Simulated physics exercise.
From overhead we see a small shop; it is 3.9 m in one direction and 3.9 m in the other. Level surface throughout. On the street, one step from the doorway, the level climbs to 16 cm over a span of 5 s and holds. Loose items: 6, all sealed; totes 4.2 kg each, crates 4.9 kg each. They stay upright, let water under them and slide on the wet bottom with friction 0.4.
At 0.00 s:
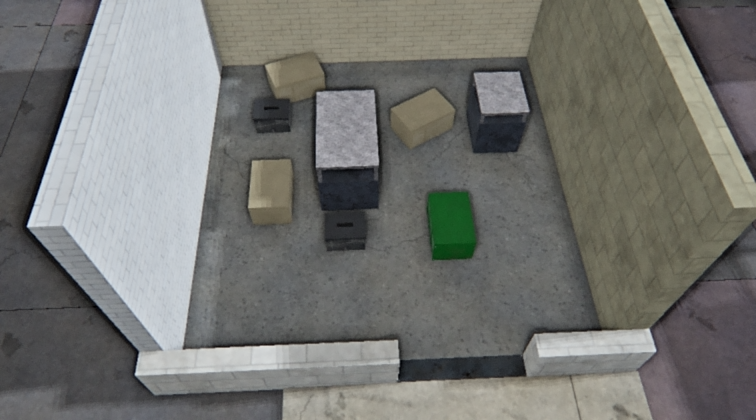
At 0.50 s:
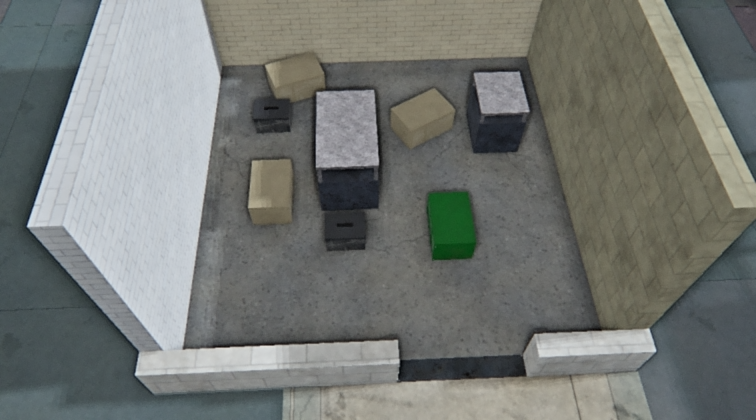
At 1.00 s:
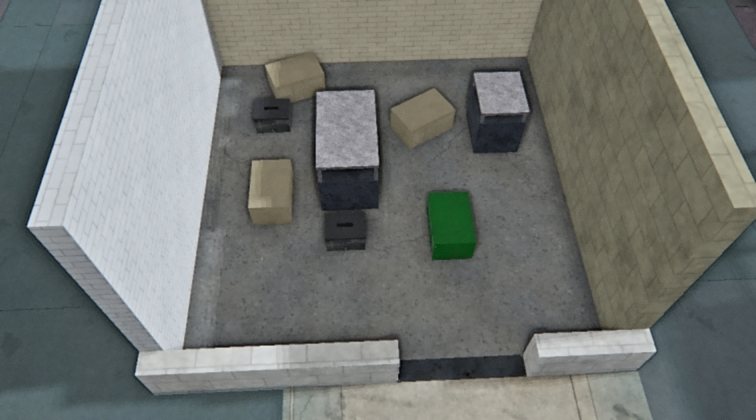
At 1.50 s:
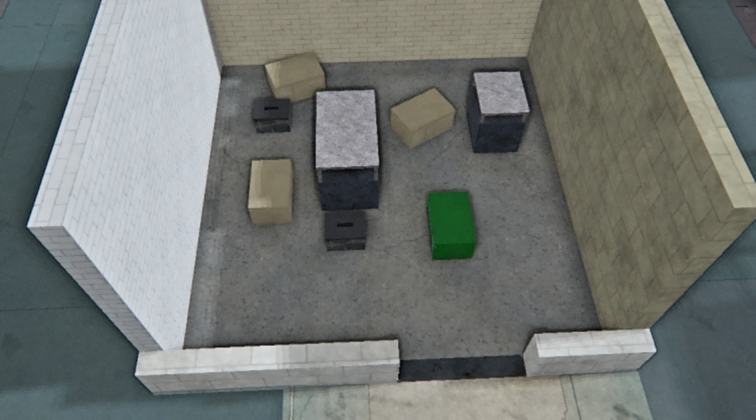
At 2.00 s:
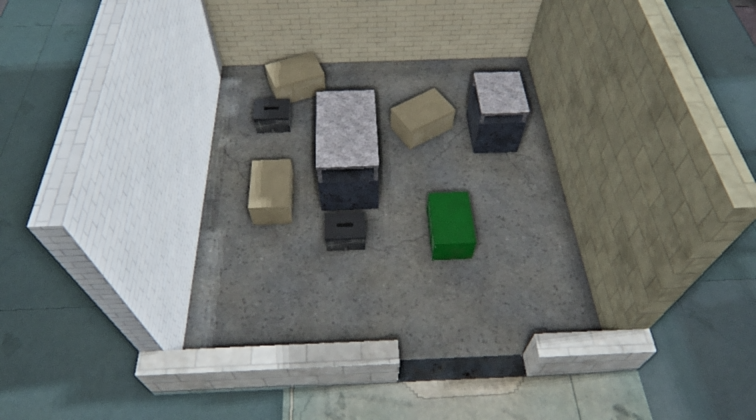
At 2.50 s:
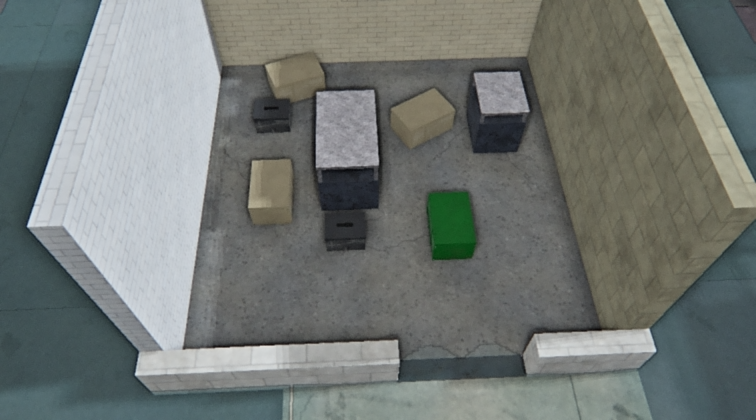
A green crate sat still among tan boxes and dark stools and counters inside a small walled shop seen from above, while the ground outside turned bluish and the pale path by the doorway gradually disappeared.
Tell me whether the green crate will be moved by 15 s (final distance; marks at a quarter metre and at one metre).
Displacement: Large.
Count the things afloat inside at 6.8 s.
Total: 1.
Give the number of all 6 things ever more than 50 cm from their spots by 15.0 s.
I make that 6.
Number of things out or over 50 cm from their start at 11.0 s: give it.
I count 5.
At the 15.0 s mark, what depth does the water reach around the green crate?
I'd say around 7 cm.
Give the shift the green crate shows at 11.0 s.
Around 150 centimetres.
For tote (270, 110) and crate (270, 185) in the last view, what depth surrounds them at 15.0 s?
Close to 8 and 8 centimetres.
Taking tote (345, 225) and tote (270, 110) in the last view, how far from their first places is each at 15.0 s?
Shifts: 80 cm / 60 cm.
After 3.5 s the green crate is near (452, 217), 0.0 m from its start, aground; 0 afloat.
After 6.8 s the green crate is near (450, 113), 1.4 m from its start, afloat; 1 afloat.
After 11.0 s the green crate is near (437, 86), 1.7 m from its start, afloat; 6 afloat.
After 15.0 s the green crate is near (258, 117), 2.4 m from its start, afloat; 6 afloat.
